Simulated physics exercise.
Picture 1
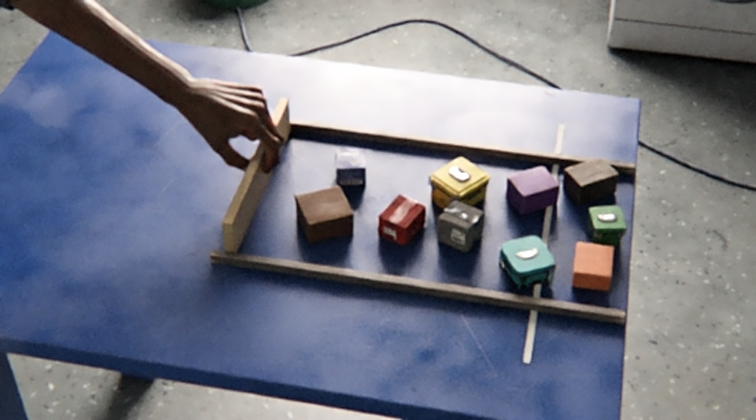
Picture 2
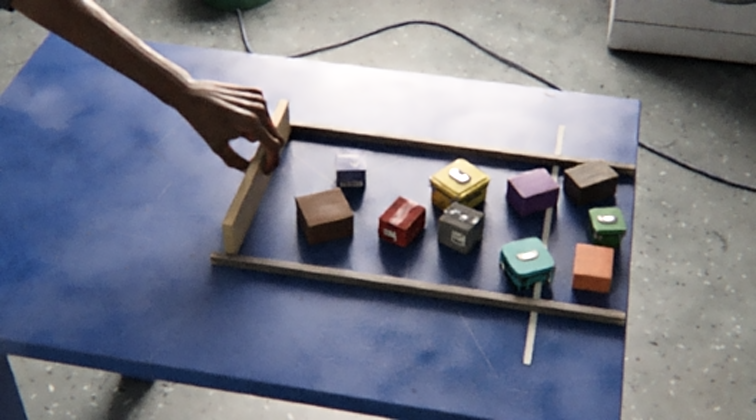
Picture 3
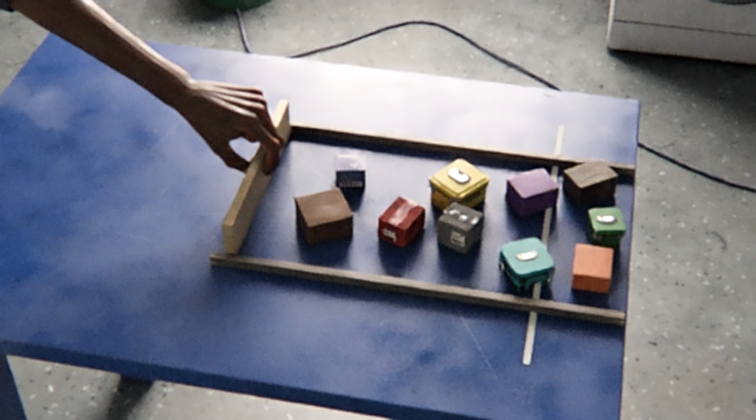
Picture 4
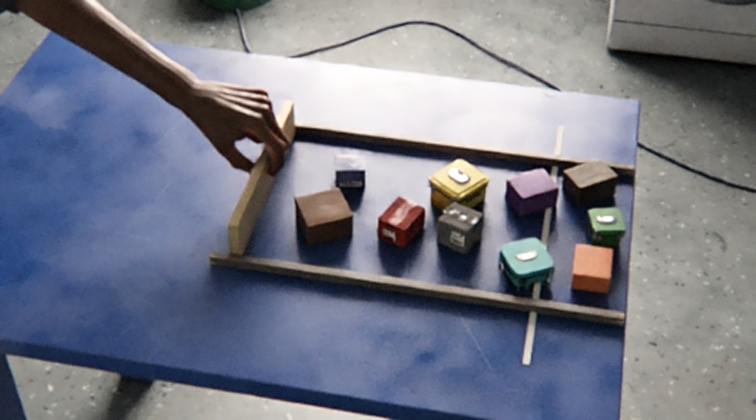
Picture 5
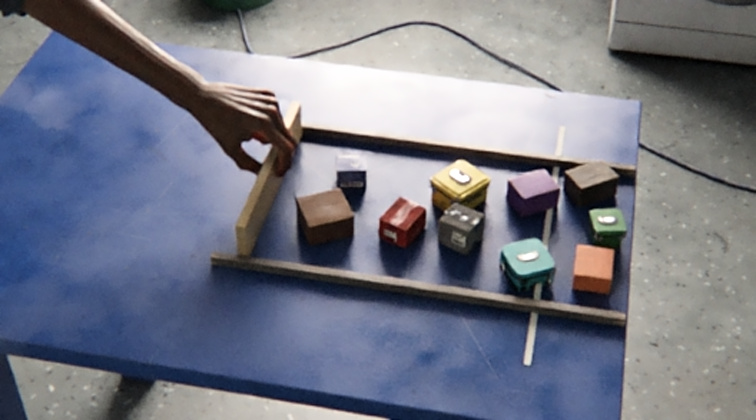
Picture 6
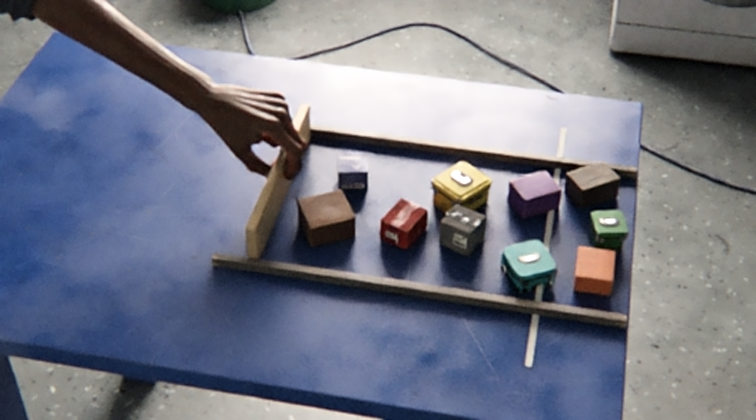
On a blue tabletop, a hand slides an upright wooden board slightly right toward scattered small colourful blocks, which stay still.
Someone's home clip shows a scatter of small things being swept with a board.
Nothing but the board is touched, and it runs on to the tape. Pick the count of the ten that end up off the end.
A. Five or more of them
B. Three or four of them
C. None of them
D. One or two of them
The answer is B.
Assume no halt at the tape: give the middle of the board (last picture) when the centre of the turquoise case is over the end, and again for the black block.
Around (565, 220), then around (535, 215).
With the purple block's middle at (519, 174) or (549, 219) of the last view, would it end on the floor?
Well, the purple block stays aboard in the first case and is gone in the second.
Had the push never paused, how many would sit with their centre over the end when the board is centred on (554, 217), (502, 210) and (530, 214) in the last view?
Middles past end - pos 1: 4, pos 2: 0, pos 3: 2.
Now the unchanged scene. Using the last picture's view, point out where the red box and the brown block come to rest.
(610, 263) and (568, 262).
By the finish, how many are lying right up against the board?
The count comes out at 2.
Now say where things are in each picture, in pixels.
In the first frame, green case (606, 227); orange block (593, 267); black block (590, 181); board (259, 173); tape (546, 230).
In the second frame, orange block (593, 268); board (259, 174).
In the third frame, black block (590, 182); turquoise case (526, 264).
In the fourth frame, green case (605, 229); red box (401, 222).
In the fifth frame, orange block (593, 269); purple block (533, 193).
In the sixth frame, green case (608, 231); orange block (595, 271); black block (592, 185); board (281, 179); tape (548, 233).
Soon after, none off yet; green case at rest near (608, 231); orange block at rest near (595, 271); black block at rest near (592, 185).
Then, none off yet; green case at rest near (608, 231); orange block at rest near (595, 271); black block moving near (601, 183).
At rest, the number that fall off is three or four; fallen, grey box, black block, orange block and green case.
